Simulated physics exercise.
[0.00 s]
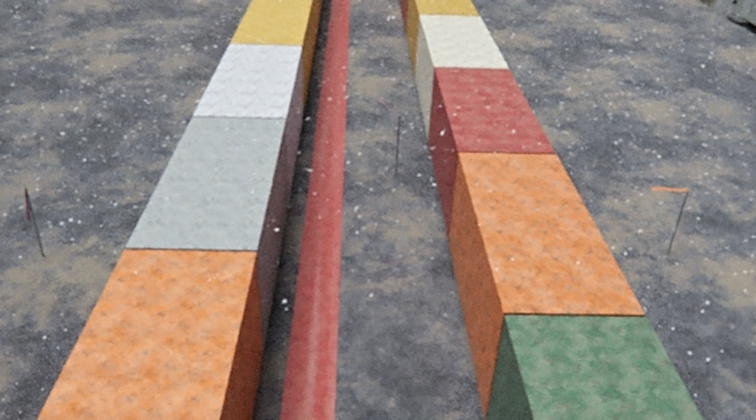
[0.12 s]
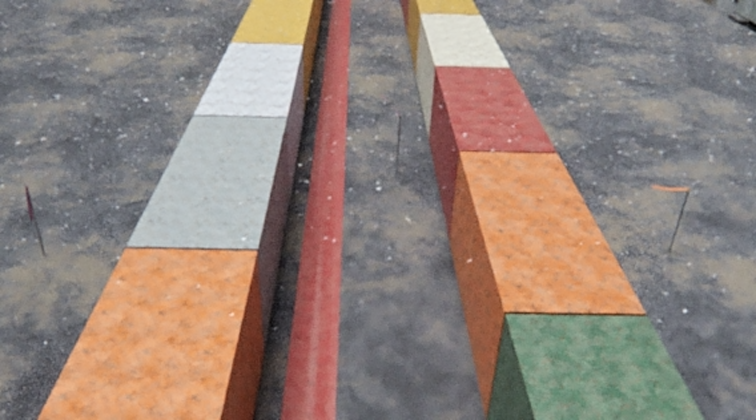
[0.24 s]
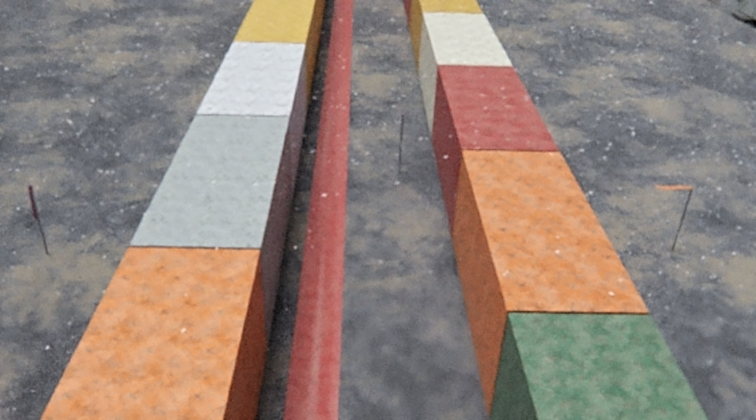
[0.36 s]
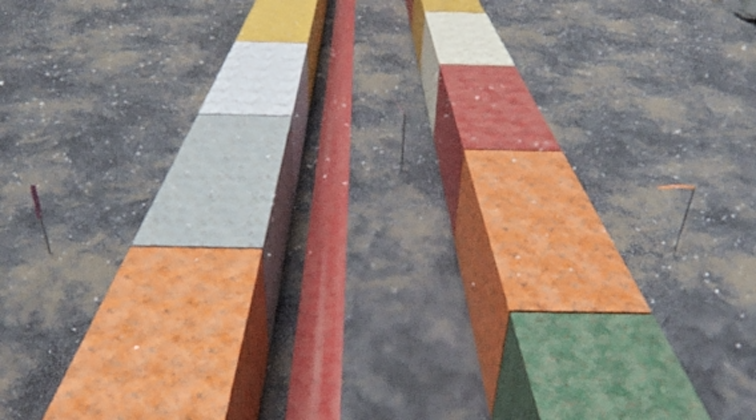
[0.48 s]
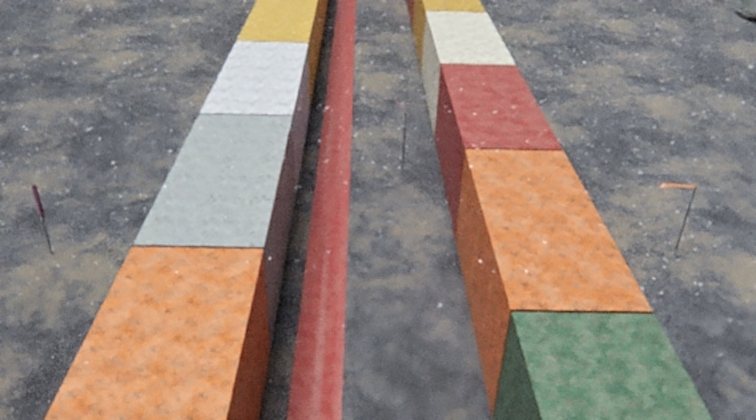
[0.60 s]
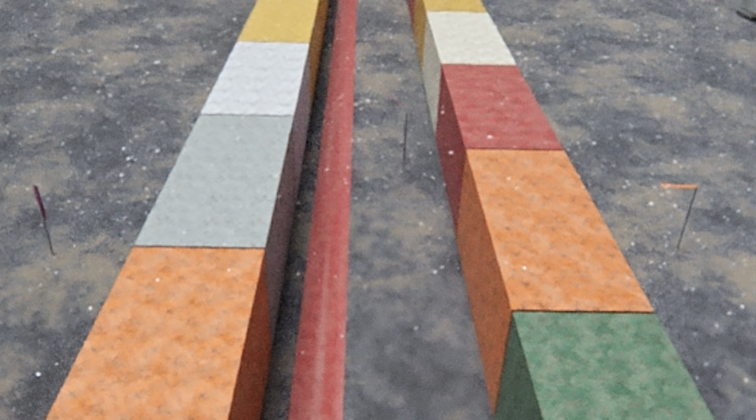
Small white snowflakes blow leftward above two long rows of containers on dark, mottled open ground, seen end-on from above. The left row runs orange, grey, white and yellow into the distance, the right green, orange, dark red, cream and yellow, with a red strip between and thin ribbon poles outside. The flakes keep shifting while the left ribbon hangs, the right points left, and the view drifts very slightly.
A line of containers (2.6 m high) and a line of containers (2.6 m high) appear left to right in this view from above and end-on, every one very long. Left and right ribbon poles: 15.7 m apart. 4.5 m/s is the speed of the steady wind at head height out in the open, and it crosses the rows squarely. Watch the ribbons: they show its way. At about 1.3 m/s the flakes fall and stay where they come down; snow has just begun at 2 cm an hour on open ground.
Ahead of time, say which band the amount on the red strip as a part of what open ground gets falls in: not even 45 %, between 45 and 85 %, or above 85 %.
From 45 to 85 %.
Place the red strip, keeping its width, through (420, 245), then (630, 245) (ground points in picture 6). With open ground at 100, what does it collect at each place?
It would get around 30 percent the first time and around 110 percent the second.
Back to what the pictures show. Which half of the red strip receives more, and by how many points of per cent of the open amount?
The left one, some 10 points more.
10 minutes on, 2 mm on the red strip, 3 mm in the open.
30 minutes on, 7 mm on the red strip, 10 mm in the open.
60 minutes on, 15 mm on the red strip, 20 mm in the open, so the red strip has 74 % of the open amount; the left half of it has 79 %, the right half 68 %.
